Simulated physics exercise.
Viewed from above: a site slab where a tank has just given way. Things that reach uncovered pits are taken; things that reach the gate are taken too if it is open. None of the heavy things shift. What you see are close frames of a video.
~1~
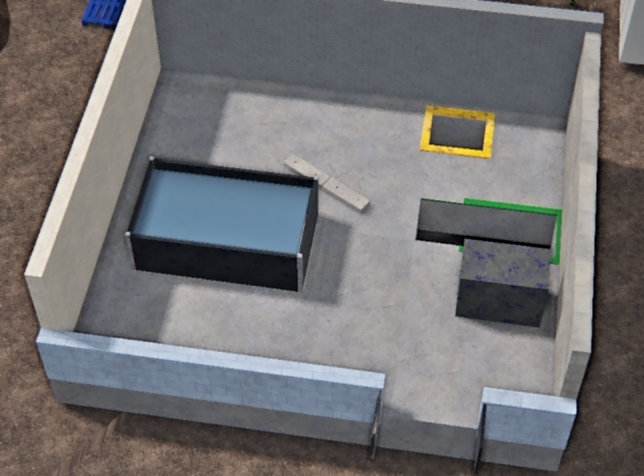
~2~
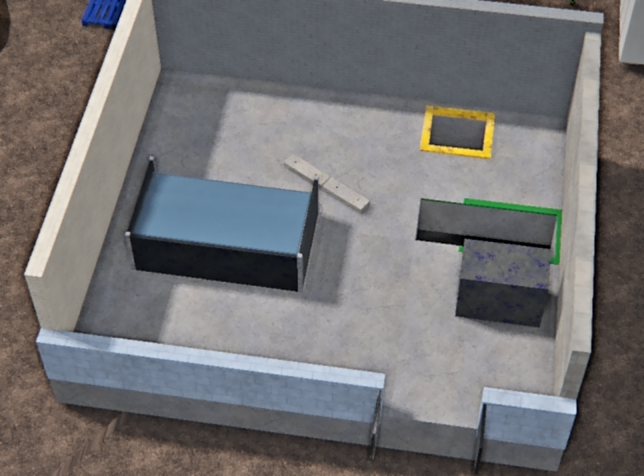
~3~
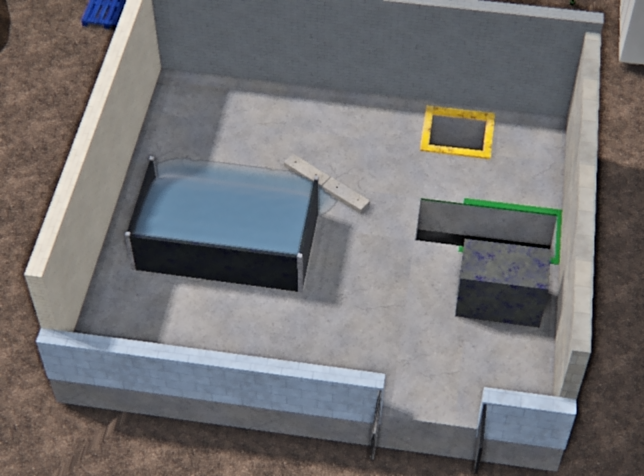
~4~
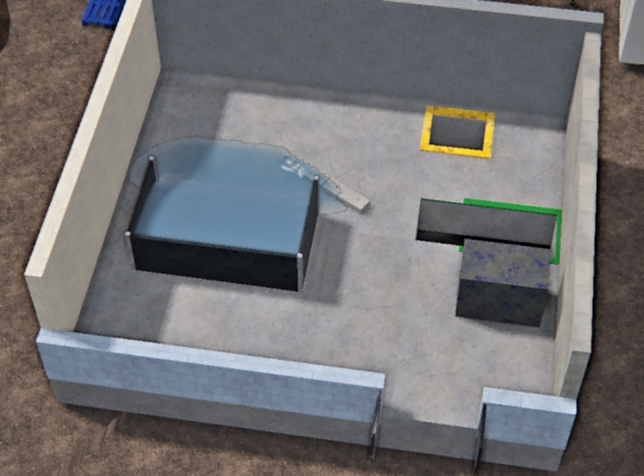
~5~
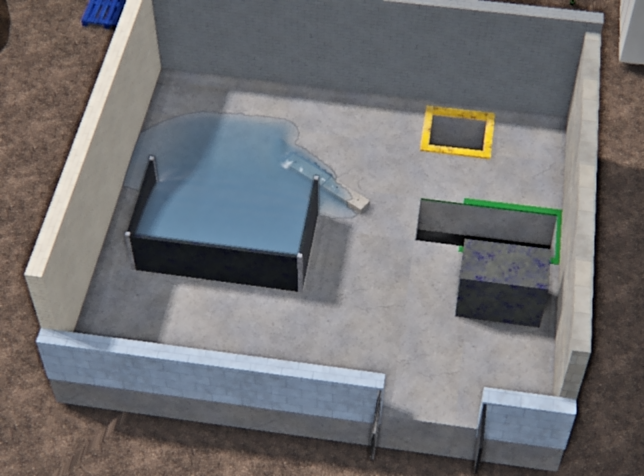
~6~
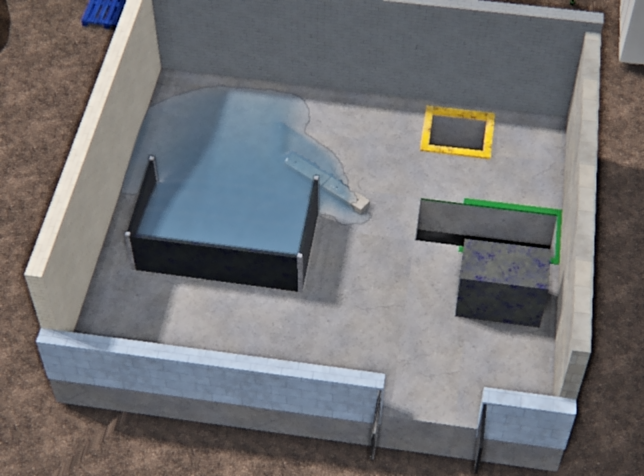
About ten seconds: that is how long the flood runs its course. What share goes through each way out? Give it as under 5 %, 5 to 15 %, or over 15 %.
Shares - through the gate, under 5 %; through the yellow pit, over 15 %; through the green pit, over 15 %.
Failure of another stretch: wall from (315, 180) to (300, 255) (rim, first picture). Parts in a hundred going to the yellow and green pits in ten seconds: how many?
Yellow 0 %, green 55 %.
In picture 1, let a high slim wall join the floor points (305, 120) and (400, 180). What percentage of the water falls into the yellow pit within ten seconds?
Yellow: About 12 %.
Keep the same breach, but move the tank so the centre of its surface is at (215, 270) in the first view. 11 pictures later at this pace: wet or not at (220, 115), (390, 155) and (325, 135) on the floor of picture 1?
In sequence: Inundated, next inundated, then inundated.
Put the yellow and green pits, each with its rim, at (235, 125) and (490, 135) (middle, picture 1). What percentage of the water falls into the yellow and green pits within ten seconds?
Estimated shares - yellow: 40 %; green: 25 %.
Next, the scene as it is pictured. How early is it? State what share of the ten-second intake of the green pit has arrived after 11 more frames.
Share at that point: Close to 0 in a hundred.
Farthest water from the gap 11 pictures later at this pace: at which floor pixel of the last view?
I'd say around (534, 115).
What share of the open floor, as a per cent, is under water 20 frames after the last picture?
Roughly 55 percent, I reckon.
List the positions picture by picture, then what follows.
The open tank at (224, 210) is whole and still, in the first picture.
Water pours out on the open tank's far side and has run to a hidden place, in the second picture.
Water pours out on the open tank's far side and has run to a hidden place, in the third picture.
Water pours out on the open tank's far side and has run to (143, 159), in the fourth picture.
The front is at (138, 139), out from the gap on the open tank's far side, in the fifth picture.
The front is at (206, 91), out from the gap on the open tank's far side, in the sixth picture.
A moment on, water covers 35 % of the floor; the gate 0 %, the yellow pit 0 %, the green pit 0 %.
Next, water covers 40 % of the floor; the gate 0 %, the yellow pit 1 %, the green pit 0 %.
Then, water covers 55 % of the floor; the gate 0 %, the yellow pit 8 %, the green pit 1 %.
Later, water covers 80 % of the floor; the gate 0 %, the yellow pit 16 %, the green pit 12 %.
In the end, water covers 90 % of the floor; the gate 2 %, the yellow pit 18 %, the green pit 21 %.
